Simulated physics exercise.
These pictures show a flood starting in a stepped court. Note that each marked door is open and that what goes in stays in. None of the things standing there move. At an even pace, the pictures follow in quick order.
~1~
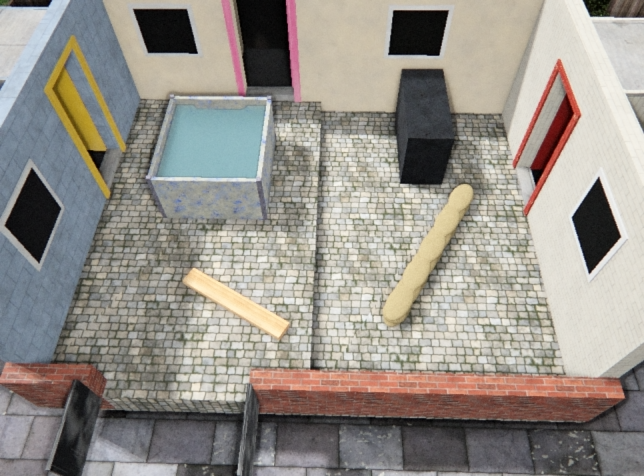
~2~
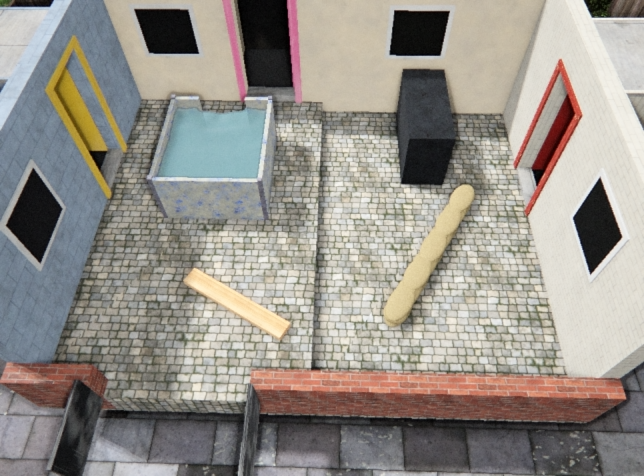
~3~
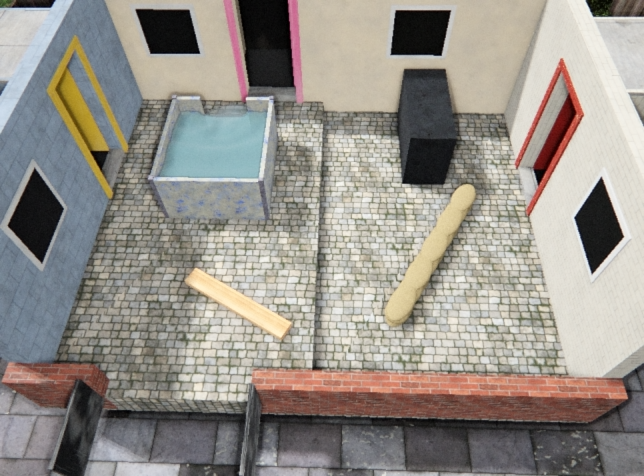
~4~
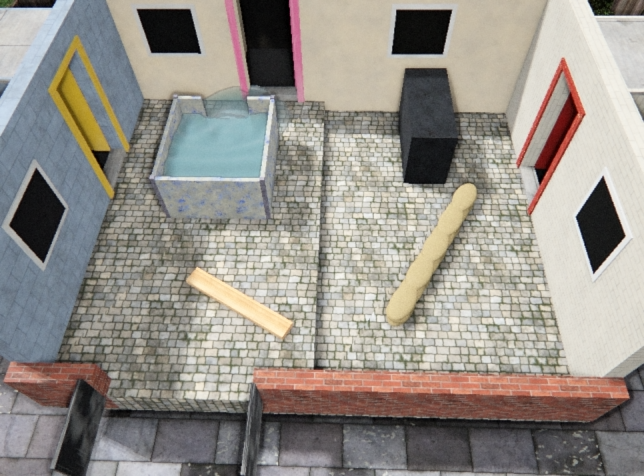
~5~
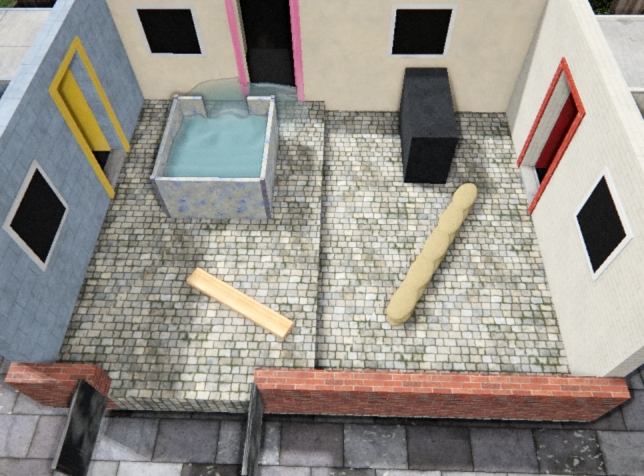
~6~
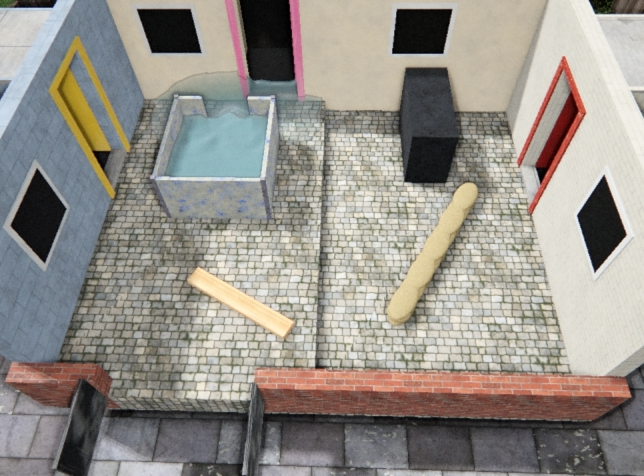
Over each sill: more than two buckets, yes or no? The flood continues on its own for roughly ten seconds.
Pink door: Yes, more; red door: No, not more; yellow door: No, not more.
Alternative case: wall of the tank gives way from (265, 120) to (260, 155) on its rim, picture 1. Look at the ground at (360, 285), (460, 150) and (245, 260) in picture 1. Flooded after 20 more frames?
In the order given: Swamped, swamped and untouched.
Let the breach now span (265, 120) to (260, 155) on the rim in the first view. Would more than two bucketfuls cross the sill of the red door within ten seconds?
Result - red overshoots.
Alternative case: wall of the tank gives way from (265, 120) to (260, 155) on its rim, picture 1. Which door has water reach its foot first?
I'd say the red door.
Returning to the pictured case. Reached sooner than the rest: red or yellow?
It would be the yellow one.
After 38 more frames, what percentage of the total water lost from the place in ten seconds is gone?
About 75 %.
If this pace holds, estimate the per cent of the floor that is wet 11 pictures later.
Around 25 percent of it.
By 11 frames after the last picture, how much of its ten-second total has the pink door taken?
Estimate: Some 70 per cent.
A moment on, water covers 15 % of the floor; the pink door far over two buckets in, the red door not reached, the yellow door wet at the sill, nothing in.
Next, water covers 25 % of the floor; the pink door far over two buckets in, the red door not reached, the yellow door wet at the sill, nothing in.
Then, water covers 50 % of the floor; the pink door far over two buckets in, the red door wet at the sill, nothing in, the yellow door wet at the sill, nothing in.
Later, water covers 65 % of the floor; the pink door far over two buckets in, the red door wet at the sill, nothing in, the yellow door wet at the sill, nothing in.
In the end, water covers 80 % of the floor; the pink door far over two buckets in, the red door wet at the sill, nothing in, the yellow door wet at the sill, nothing in.
